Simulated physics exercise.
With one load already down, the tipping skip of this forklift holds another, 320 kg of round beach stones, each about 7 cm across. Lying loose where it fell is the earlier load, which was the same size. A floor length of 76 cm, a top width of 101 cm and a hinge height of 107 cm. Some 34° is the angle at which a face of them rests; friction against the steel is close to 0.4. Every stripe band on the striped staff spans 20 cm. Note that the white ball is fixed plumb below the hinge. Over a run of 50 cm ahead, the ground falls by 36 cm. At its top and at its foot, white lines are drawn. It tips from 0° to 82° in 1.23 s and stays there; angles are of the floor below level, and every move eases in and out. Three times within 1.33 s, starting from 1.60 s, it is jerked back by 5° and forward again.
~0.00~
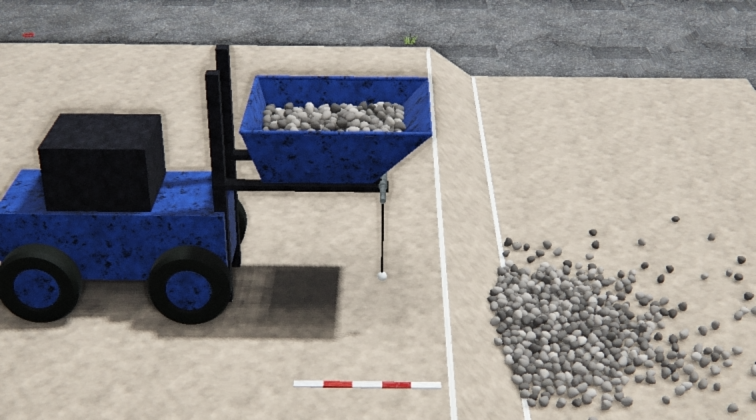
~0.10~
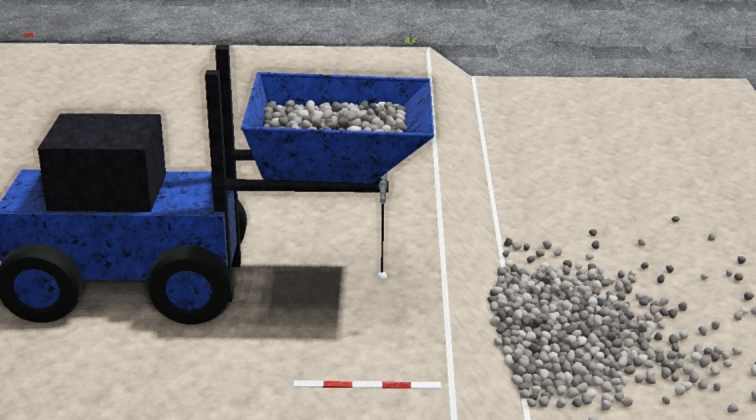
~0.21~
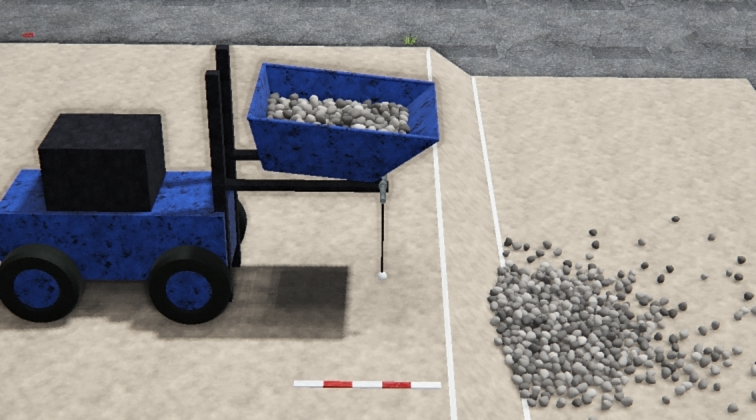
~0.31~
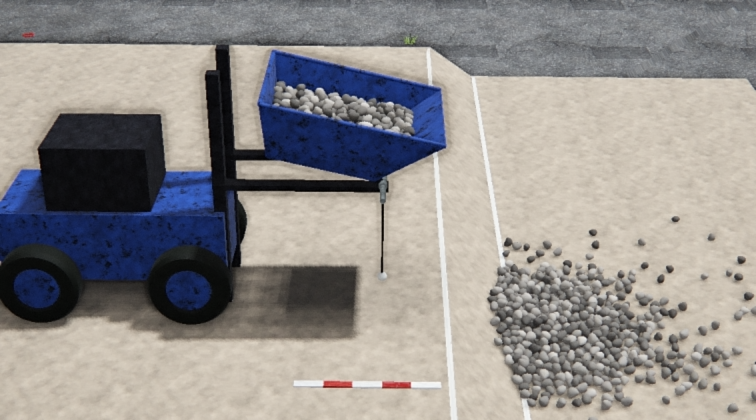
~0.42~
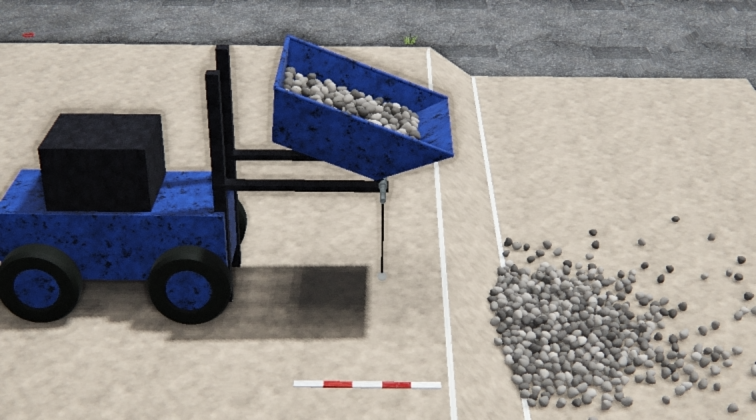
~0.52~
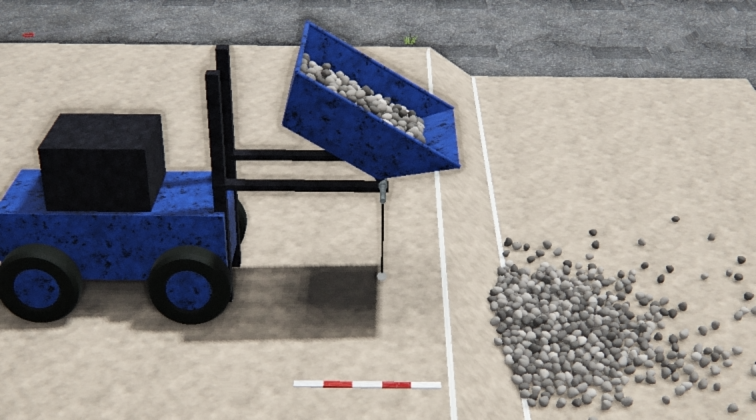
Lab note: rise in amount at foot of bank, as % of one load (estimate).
Approx. 88 %.
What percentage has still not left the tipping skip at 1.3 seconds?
Estimate: 40 % remaining inside, roughly.
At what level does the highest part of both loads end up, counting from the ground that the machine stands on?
6 cm below it.
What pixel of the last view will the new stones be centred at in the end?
Near (557, 313).
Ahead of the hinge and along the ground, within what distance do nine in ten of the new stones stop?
About 200 centimetres ahead of it.
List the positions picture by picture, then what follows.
The tipping skip is at 0°, its lip at (432, 135); the top of the load is at (326, 114). The earlier load is highest near (522, 315), 20 cm below ground level, 7 % on the top or the slope, 92 % at the foot of the bank, in the first picture.
The tipping skip is at 2°, its lip at (434, 136); the top of the load is at (312, 112); the stones move at 0.2 m/s on average, in the second picture.
The tipping skip is at 6°, its lip at (439, 140); the top of the load is at (298, 105); the stones move at 0.5 m/s on average, in the third picture.
Lip at (446, 146), floor tilted 13°, highest stones at (292, 94); the stones move at 0.6 m/s on average, in the fourth picture.
Lip at (453, 156), floor tilted 22°, highest stones at (299, 80); the stones move at 0.8 m/s on average, in the fifth picture.
The tipping skip is at 32°, its lip at (460, 167); the top of the load is at (310, 68); the stones move at 0.8 m/s on average, in the sixth picture.
After 0.9 s the floor is at 69°; in per cent of one load, 100 in the tipping skip, 7 on the top or the slope, 92 at the foot of the bank; the foremost stones are at (754, 309).
After 1.3 s the floor is at 82°; in per cent of one load, 41 in the tipping skip, 53 on the top or the slope, 105 at the foot of the bank; the foremost stones are at (746, 292).
After 3.4 s the floor is at 82°; in per cent of one load, 0 in the tipping skip, 19 on the top or the slope, 180 at the foot of the bank; the foremost stones are past the picture's edge.
After 5.9 s the floor is at 82°; in per cent of one load, 0 in the tipping skip, 19 on the top or the slope, 180 at the foot of the bank; the foremost stones are past the picture's edge. Net gain at the foot of the bank, 88.
